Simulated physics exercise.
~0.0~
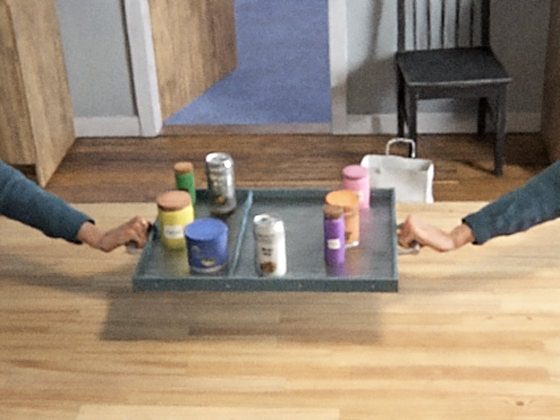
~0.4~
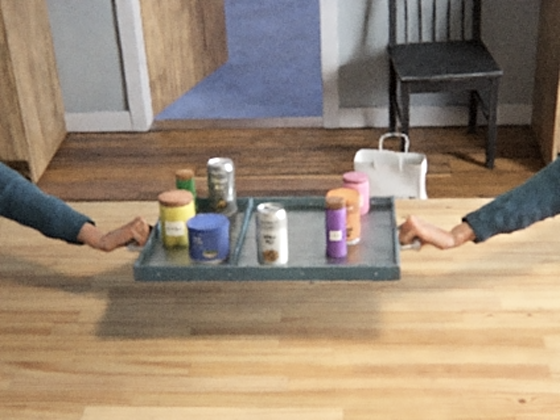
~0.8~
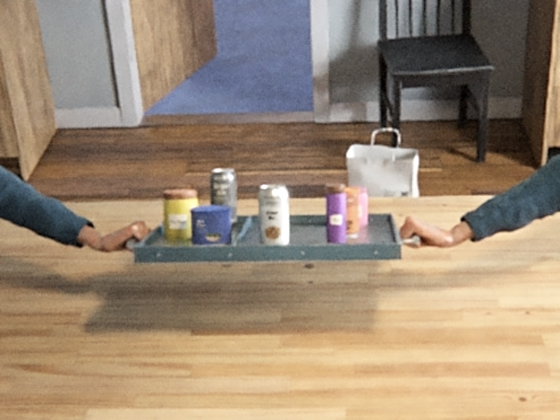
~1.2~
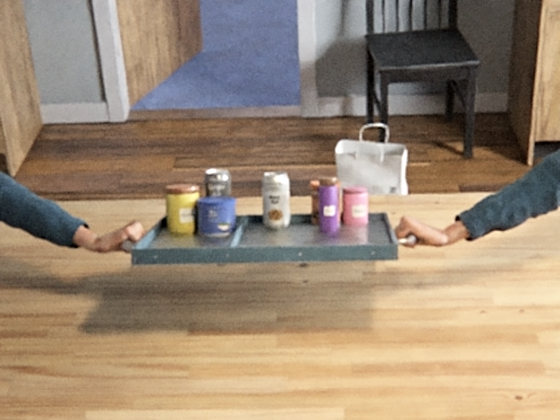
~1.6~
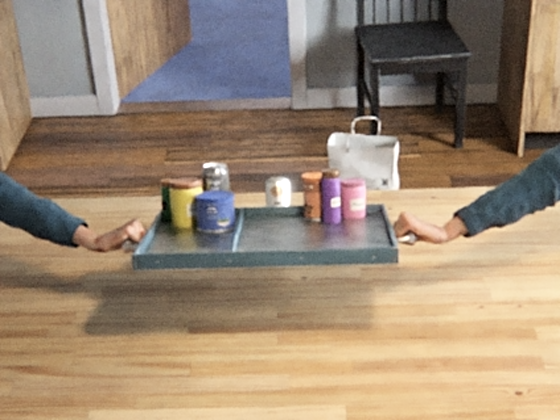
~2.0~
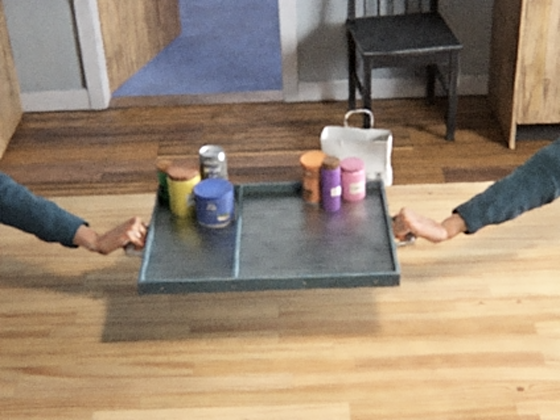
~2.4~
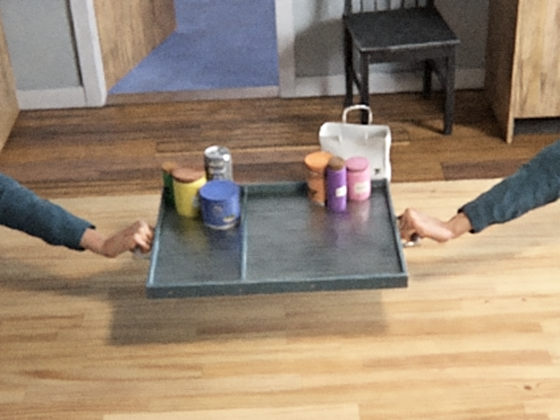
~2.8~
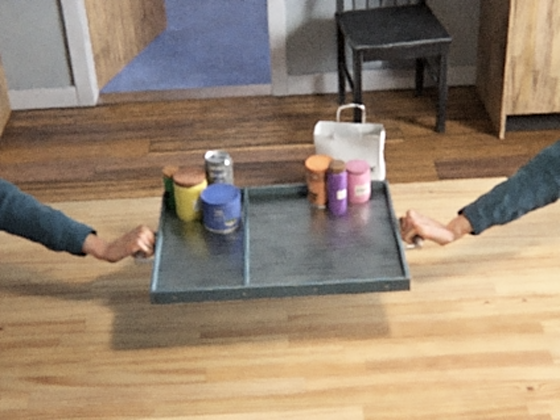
The video shows two hands tipping a tray of colourful jars, tins and cans away from the viewer, so the containers slide toward the far edge. A white can goes off the back before the tray levels, leaving the others standing in two groups near the far rim.
